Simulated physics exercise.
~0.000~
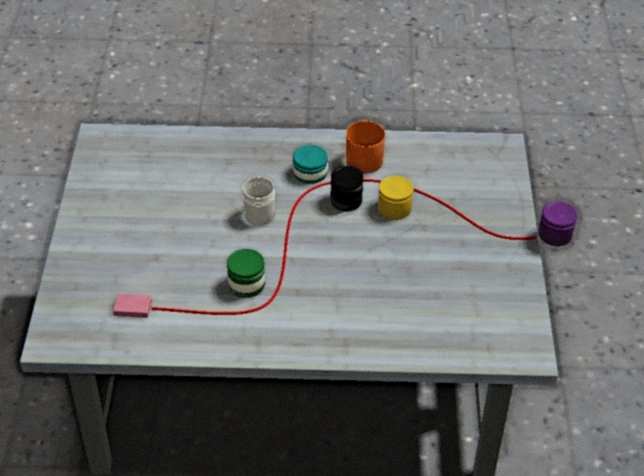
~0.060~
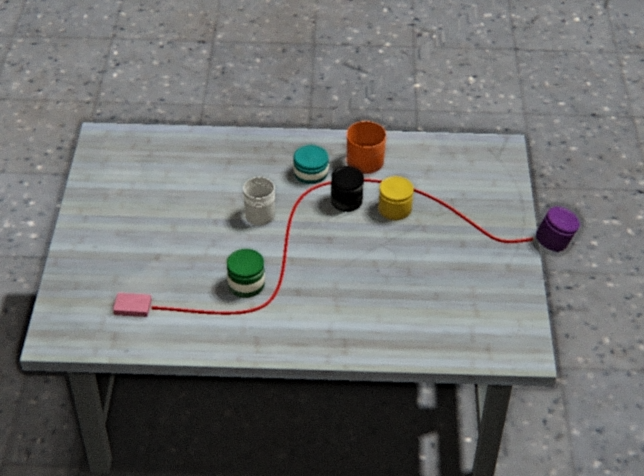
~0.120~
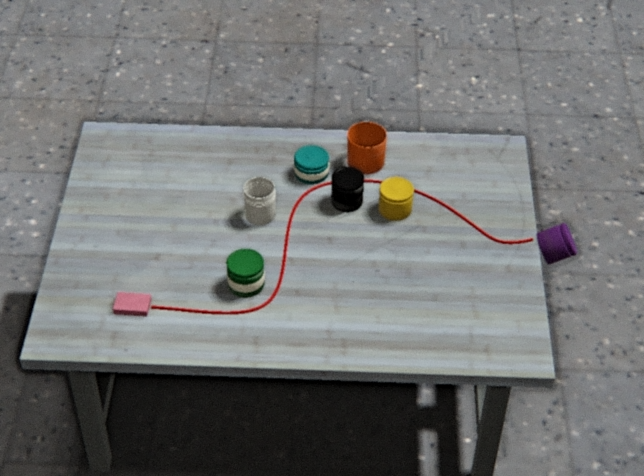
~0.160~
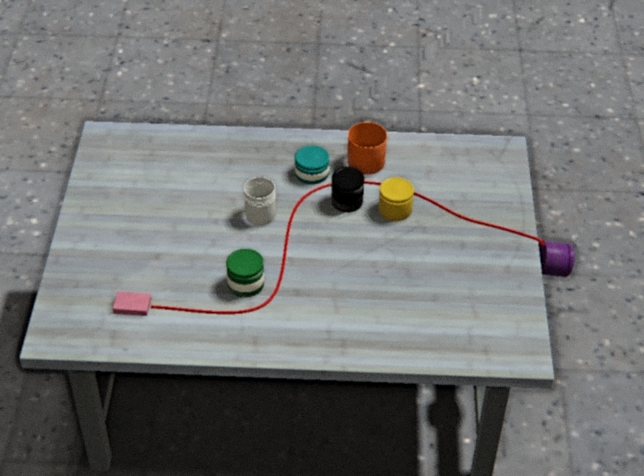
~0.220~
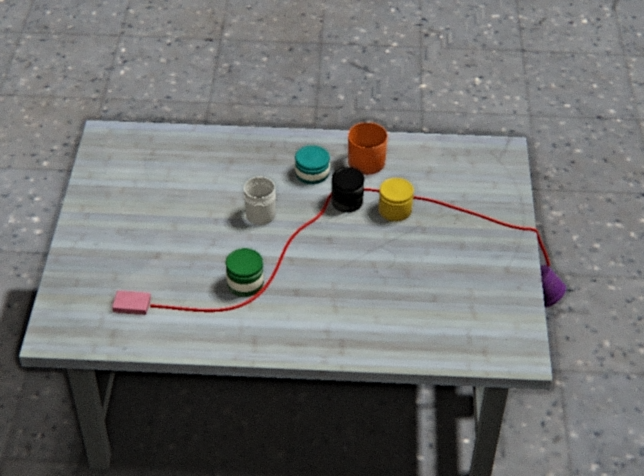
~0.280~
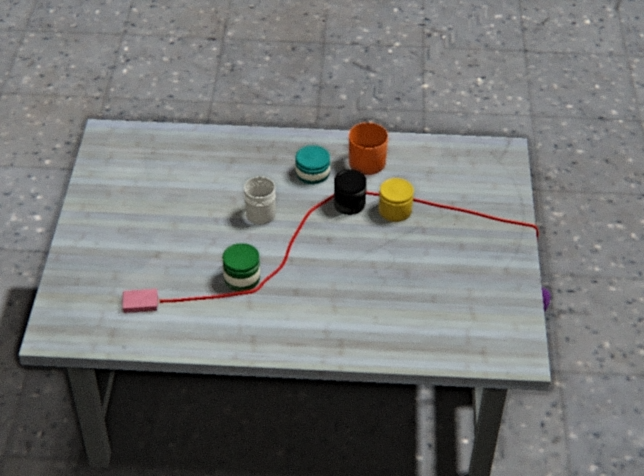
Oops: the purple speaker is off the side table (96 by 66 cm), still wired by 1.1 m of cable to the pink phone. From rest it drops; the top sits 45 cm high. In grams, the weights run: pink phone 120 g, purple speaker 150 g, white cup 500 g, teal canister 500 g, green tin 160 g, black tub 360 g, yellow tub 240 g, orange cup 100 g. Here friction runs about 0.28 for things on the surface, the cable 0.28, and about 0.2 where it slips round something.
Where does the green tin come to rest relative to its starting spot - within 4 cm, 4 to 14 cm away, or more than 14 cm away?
It comes to rest 4 to 14 cm away.
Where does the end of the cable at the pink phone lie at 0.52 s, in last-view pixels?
(212, 289) or thereabouts.
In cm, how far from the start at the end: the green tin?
Net shift for the green tin is around 6 cm.
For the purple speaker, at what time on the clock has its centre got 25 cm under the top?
Near 0.38 seconds.
By 0.5 s, the cable's tail end at (212, 289); green tin 6 cm off its start, purple speaker over the edge, pink phone 12 cm off its start.
By 0.7 s, the cable's tail end at (244, 274); green tin 7 cm off its start, pink phone 20 cm off its start, purple speaker over the edge.
By 1.0 s, the cable's tail end at (245, 273); green tin 7 cm off its start at (235, 236), pink phone 20 cm off its start at (236, 281), purple speaker over the edge.
By 1.2 s, the cable's tail end at (245, 273); green tin 7 cm off its start, pink phone 20 cm off its start, purple speaker over the edge.
By 2.4 s, the cable's tail end at (245, 273); green tin 7 cm off its start at (236, 236), pink phone 20 cm off its start at (236, 281), purple speaker over the edge, black tub 2 cm off its start at (355, 184).
